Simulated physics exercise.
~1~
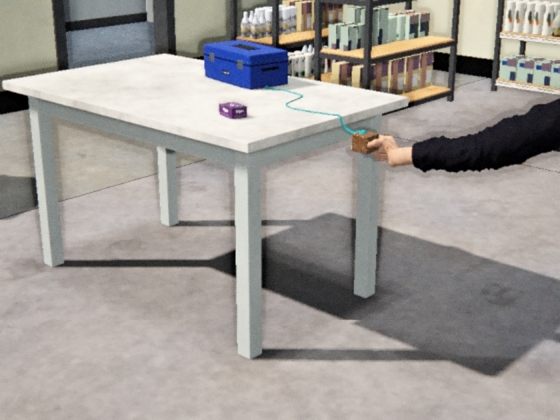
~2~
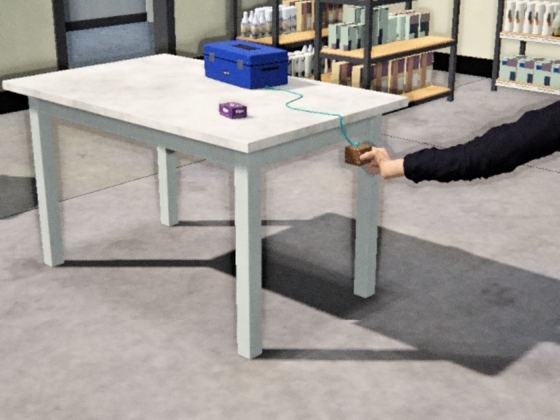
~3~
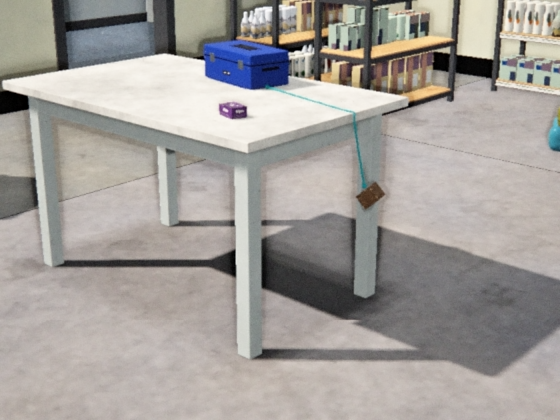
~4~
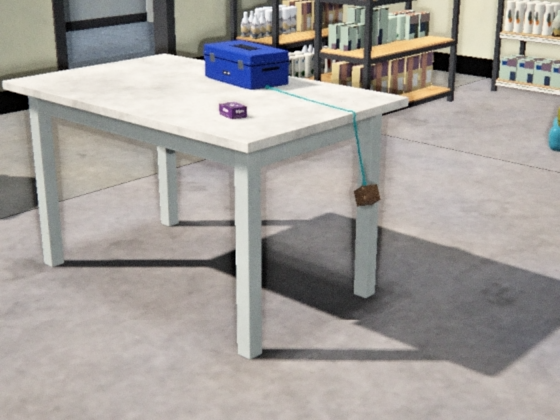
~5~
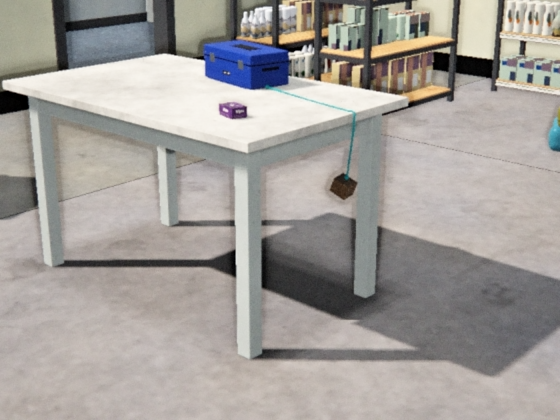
A small brown block on a teal shoelace is held by a dark-sleeved hand just off the right side of a pale table, seen from slightly above in a room with stocked shelves behind. The shoelace runs across the tabletop to a blue toolbox near the back edge, with a small purple box in front of it. The hand lowers the block slightly leftward, then lets go and withdraws. The block drops below the table edge, pulls the shoelace straight, and turns as it swings a little left. It ends dangling in the air, while toolbox and purple box stay put.
